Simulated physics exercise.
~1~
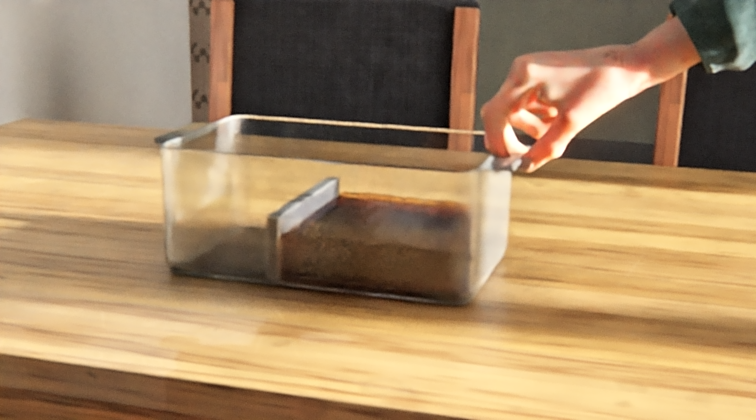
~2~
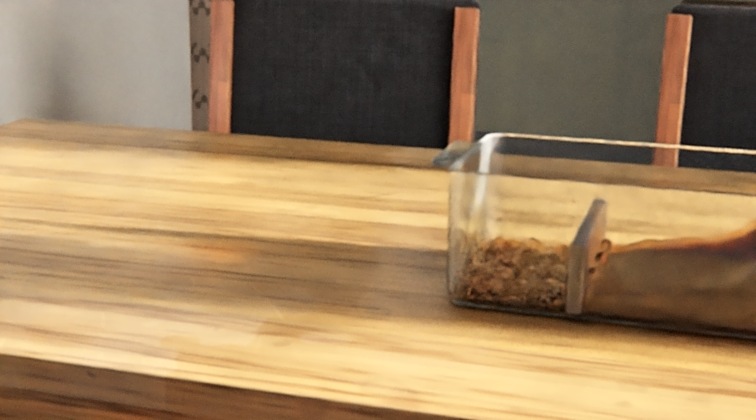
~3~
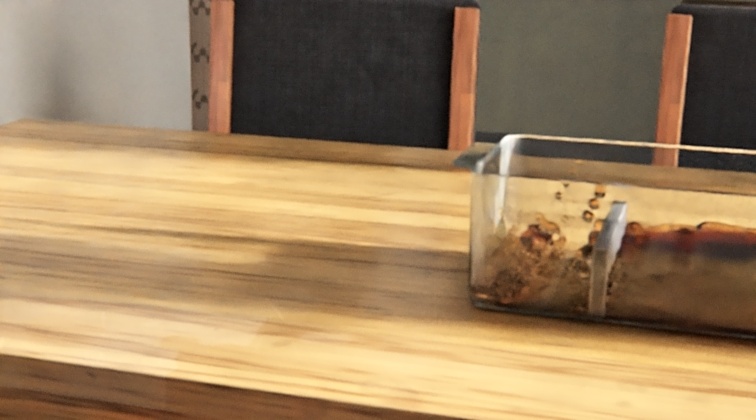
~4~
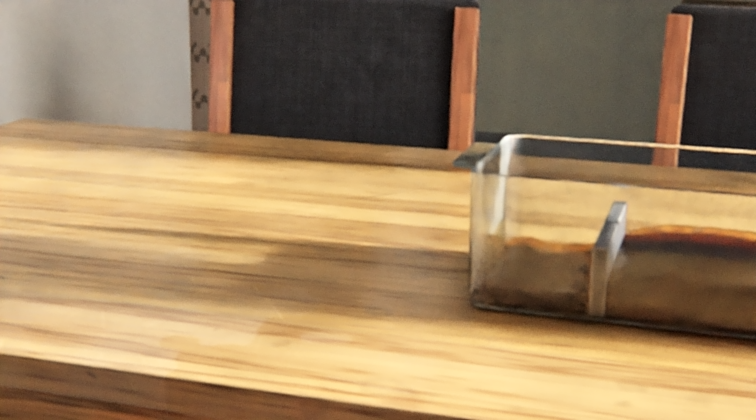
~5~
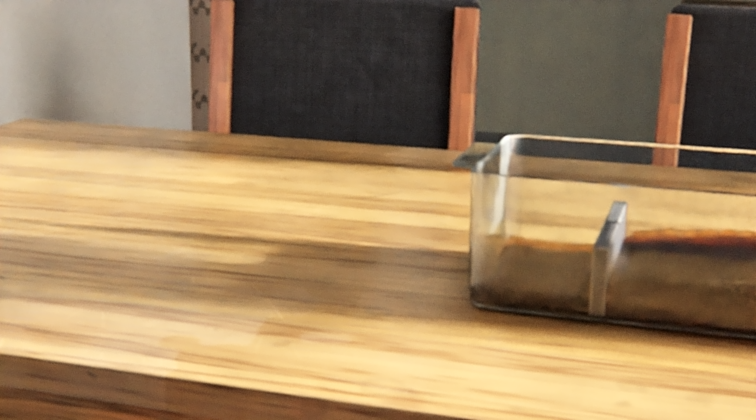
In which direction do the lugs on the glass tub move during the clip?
The lugs move to the right, along with the tub as the hand pulls it across the table.
